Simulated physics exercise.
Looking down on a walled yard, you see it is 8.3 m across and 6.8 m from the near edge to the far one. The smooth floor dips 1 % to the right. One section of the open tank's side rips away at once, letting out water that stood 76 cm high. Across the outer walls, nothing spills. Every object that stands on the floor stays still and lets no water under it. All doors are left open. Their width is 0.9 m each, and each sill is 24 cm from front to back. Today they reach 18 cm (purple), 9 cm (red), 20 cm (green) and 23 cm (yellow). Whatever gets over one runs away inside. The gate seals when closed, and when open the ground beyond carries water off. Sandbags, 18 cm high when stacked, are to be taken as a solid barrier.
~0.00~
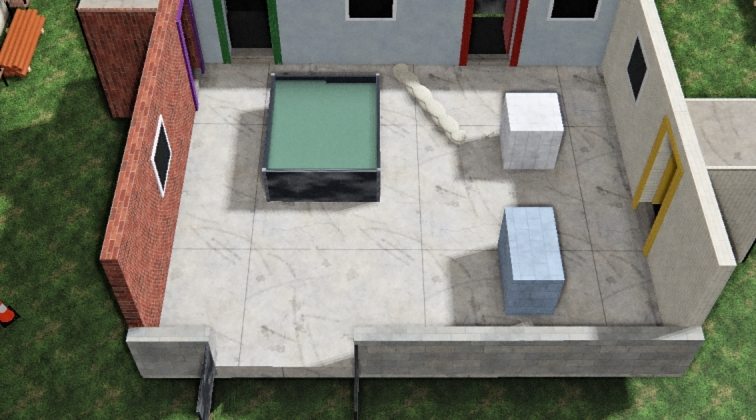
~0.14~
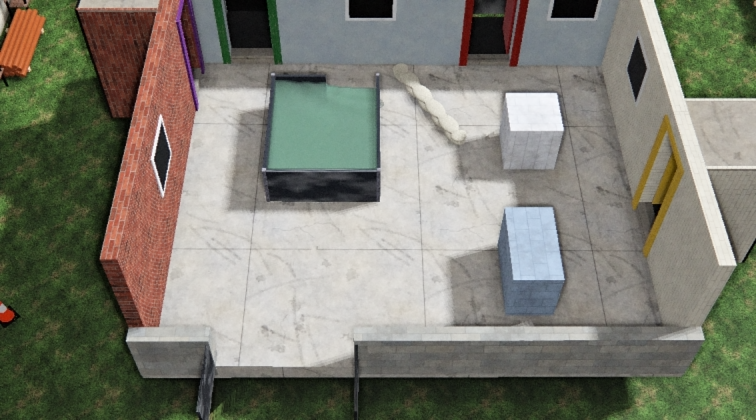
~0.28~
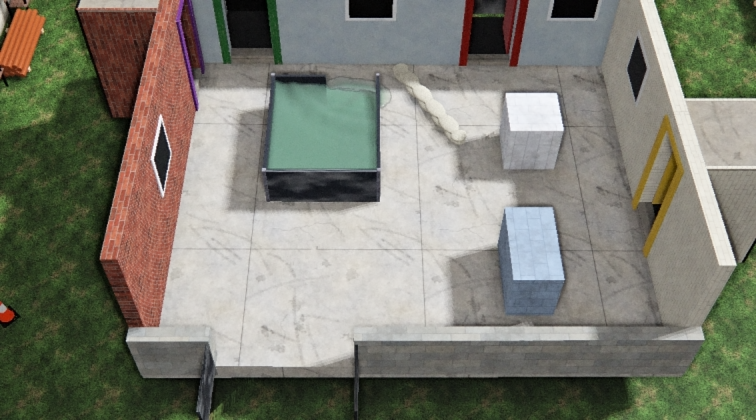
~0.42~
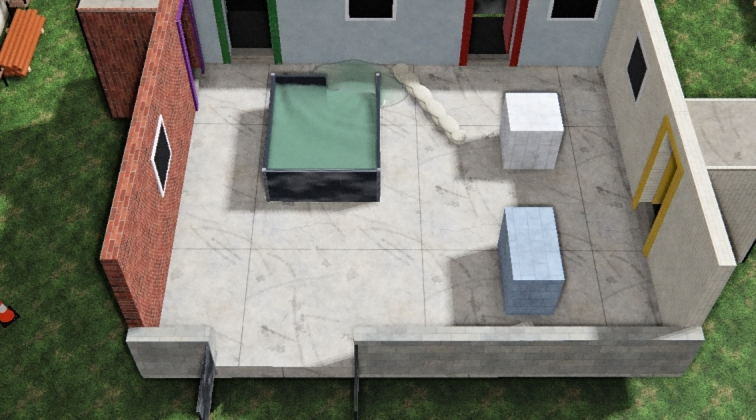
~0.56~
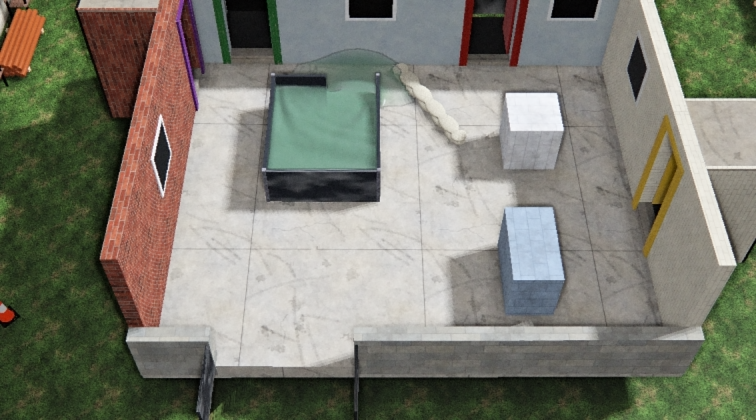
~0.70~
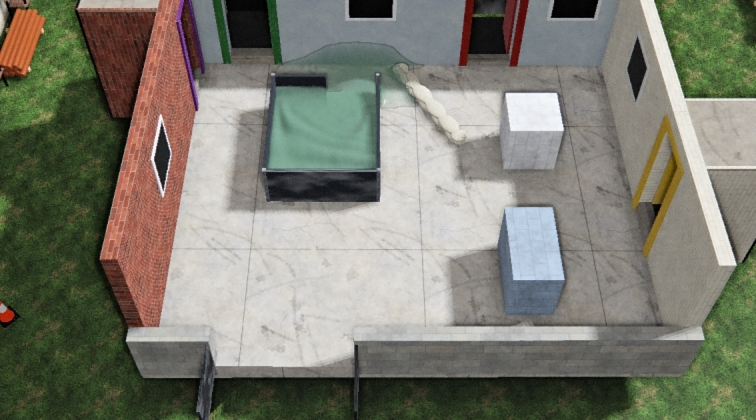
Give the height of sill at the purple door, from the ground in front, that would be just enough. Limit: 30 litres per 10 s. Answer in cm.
Close to 21 cm.
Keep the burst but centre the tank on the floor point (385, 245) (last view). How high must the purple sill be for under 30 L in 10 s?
Then it needs to be around 21 cm high.
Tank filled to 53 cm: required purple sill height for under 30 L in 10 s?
Then around 13.5 centimetres.
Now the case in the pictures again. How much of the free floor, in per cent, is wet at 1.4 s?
About 10 per cent.
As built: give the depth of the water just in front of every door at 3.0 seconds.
At the purple door the depth is 27 cm, at red 6 cm, at green 9 cm and at yellow 0 cm.
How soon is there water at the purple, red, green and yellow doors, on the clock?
It gets to purple after 1.6 s, red after 1.2 s, green after 0.9 s and yellow after 3.8 s.
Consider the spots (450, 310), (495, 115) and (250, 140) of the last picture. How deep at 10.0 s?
In order: Around 7, 3 and 6 cm.
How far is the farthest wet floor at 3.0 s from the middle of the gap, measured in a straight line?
Distance from gap: Approx. 5.4 m.
After 1.4 s water covers 10 % of the floor, deepest (57 cm) near (361, 68); it has not reached the purple door.
After 3.0 s water covers 40 % of the floor, deepest (38 cm) near (361, 68); 27 cm at the purple door, 30 litres in over its 18 cm sill.
After 10.0 s water covers 90 % of the floor, deepest (14 cm) near (396, 80); 10 cm at the purple door, 59 litres in over its 18 cm sill.
At the purple door as built, the water arrived by 1.6 s and peaked near 30 cm at 2.4 s.
With a sill of 17 cm, 74 litres would have come in within the 10 s; with 23 cm, 15 litres. So under 30 litres takes about 21 cm.
